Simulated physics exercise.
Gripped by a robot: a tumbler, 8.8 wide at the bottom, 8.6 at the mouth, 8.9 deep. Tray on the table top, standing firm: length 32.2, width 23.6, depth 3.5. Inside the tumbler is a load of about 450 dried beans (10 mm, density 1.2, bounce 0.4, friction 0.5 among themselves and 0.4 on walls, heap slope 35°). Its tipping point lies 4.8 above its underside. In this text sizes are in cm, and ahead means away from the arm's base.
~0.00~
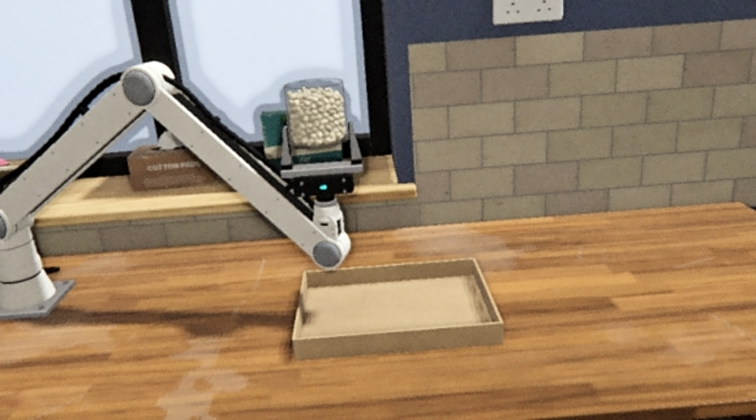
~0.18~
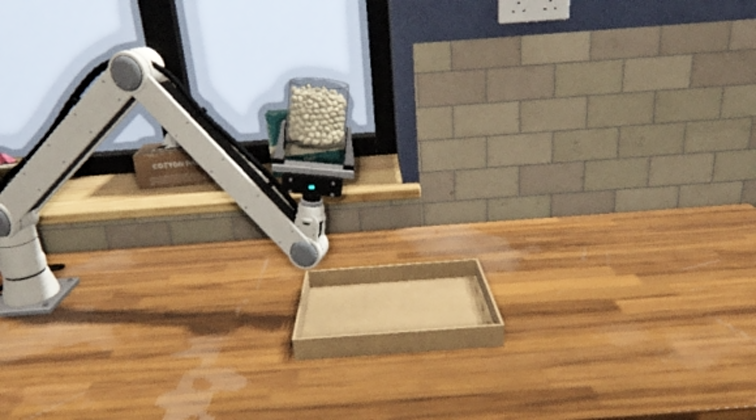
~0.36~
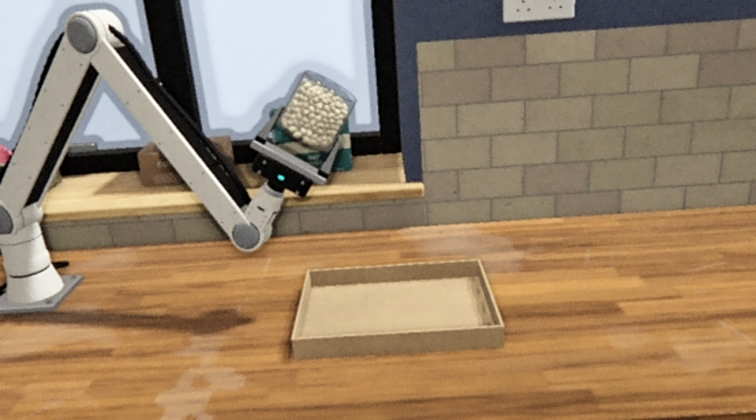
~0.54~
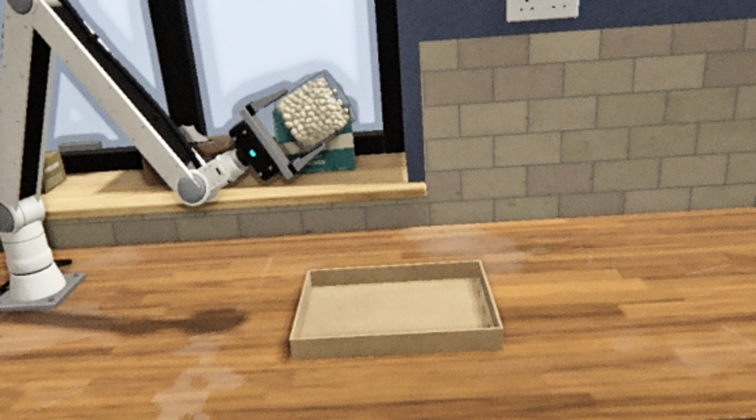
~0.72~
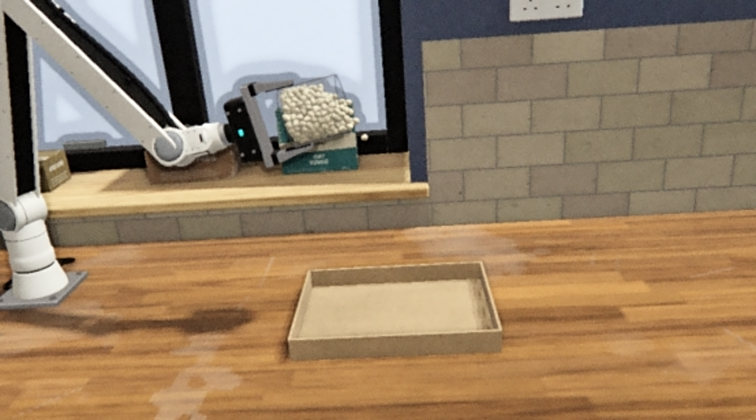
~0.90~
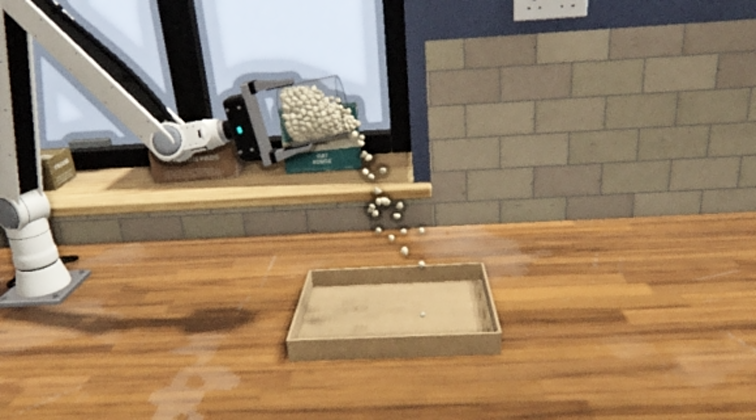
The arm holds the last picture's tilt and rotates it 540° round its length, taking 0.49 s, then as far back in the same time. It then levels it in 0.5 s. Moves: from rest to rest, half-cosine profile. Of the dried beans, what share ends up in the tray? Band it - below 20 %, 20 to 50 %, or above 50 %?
My answer is 20 to 50 %.
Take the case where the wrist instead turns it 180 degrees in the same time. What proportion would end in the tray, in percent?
It would come to around 30 per cent.
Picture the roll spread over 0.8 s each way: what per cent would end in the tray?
Then: Approx. 35 %.
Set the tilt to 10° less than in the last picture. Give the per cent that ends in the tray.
10 %.
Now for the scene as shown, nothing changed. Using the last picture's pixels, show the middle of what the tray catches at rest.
I'd mark it about (433, 313) in the last picture.
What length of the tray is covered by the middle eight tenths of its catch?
Spread length: Approx. 16 cm.
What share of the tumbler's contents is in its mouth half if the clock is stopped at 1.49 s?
Roughly 40 percent.
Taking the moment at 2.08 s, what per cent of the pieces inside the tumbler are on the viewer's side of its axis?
50 in a hundred, more or less.
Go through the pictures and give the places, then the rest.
The tumbler middle at (317, 113), upright; upper third of the load around (314, 101), from x 290 to 345, top at y 90; 447 in the tumbler, in the first frame.
The tumbler middle at (318, 113), tipped 10°; upper third of the load around (316, 101), from x 290 to 345, top at y 90, in the second frame.
The tumbler middle at (317, 112), tipped 34°; upper third of the load around (314, 101), from x 285 to 345, top at y 80, in the third frame.
The tumbler middle at (315, 111), tipped 62°; upper third of the load around (312, 99), from x 280 to 345, top at y 80, in the fourth frame.
The tumbler middle at (314, 111), tipped 79°; upper third of the load around (307, 101), from x 285 to 365, top at y 90; 446 in the tumbler, 1 in flight or on a rim, in the fifth frame.
The tumbler middle at (314, 111), tipped 81°; upper third of the load around (304, 102), from x 285 to 425, top at y 90; 422 in the tumbler, 1 in the tray, 24 in flight or on a rim, in the sixth frame.
After 1.49 s, tipped 81°, highest piece 40 above the table; 380 in the tumbler, 51 in the tray, 3 on the table or floor, 13 in flight or on a rim.
After 2.08 s, tipped 52°, highest piece 38 above the table; 321 in the tumbler, 99 in the tray, 8 on the table or floor, 19 in flight or on a rim.
After 2.58 s, upright, highest piece 40 above the table; 319 in the tumbler, 115 in the tray, 13 on the table or floor.
After 3.28 s, upright, highest piece 40 above the table; 319 in the tumbler, 115 in the tray, 13 on the table or floor.
In the end, 319 in the tumbler, 115 in the tray, 13 on the table or floor. That is 26 % in the tray.
